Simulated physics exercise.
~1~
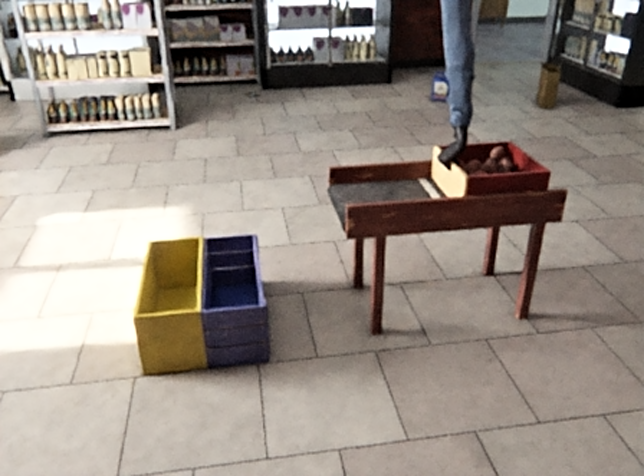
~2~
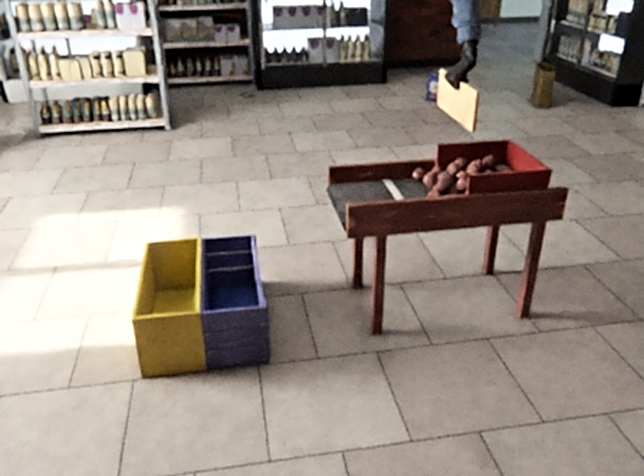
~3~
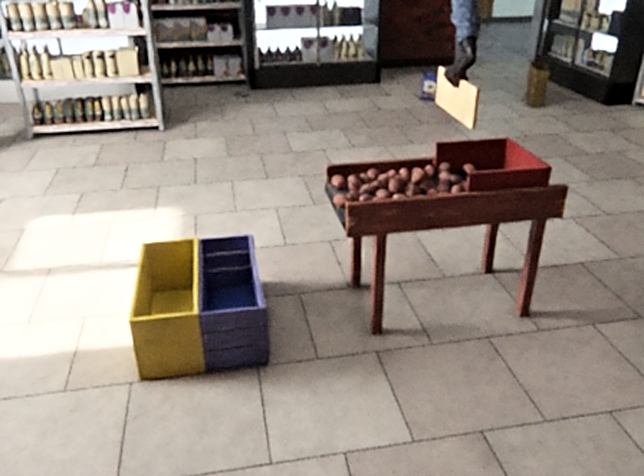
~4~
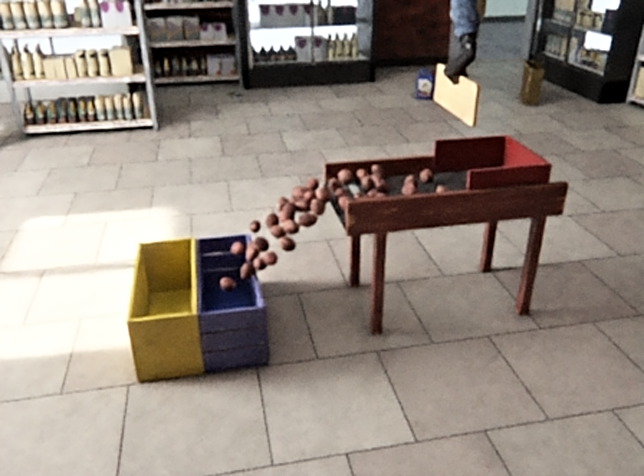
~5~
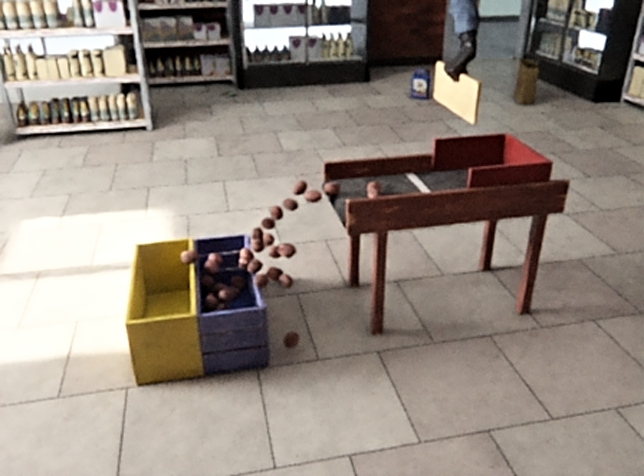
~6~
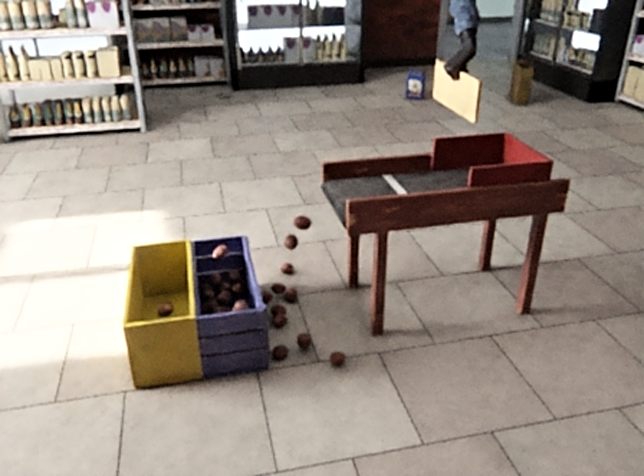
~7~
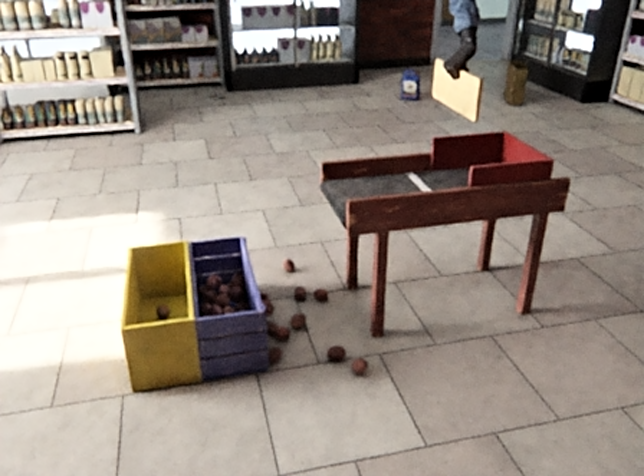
A red wooden stand with a dark belt and a red pen full of potatoes stands on the right of a tiled shop floor, seen from slightly above, with a blue tub and a yellow tote side by side at the left and stocked shelves behind. A dark-gloved hand lifts a pale gate out of the pen and holds it up. The reddish potatoes spread leftward along the belt, then pour off its end in an arc. Most drop into the blue tub and one lands in the yellow tote, while the rest end scattered on the floor between tub and stand.
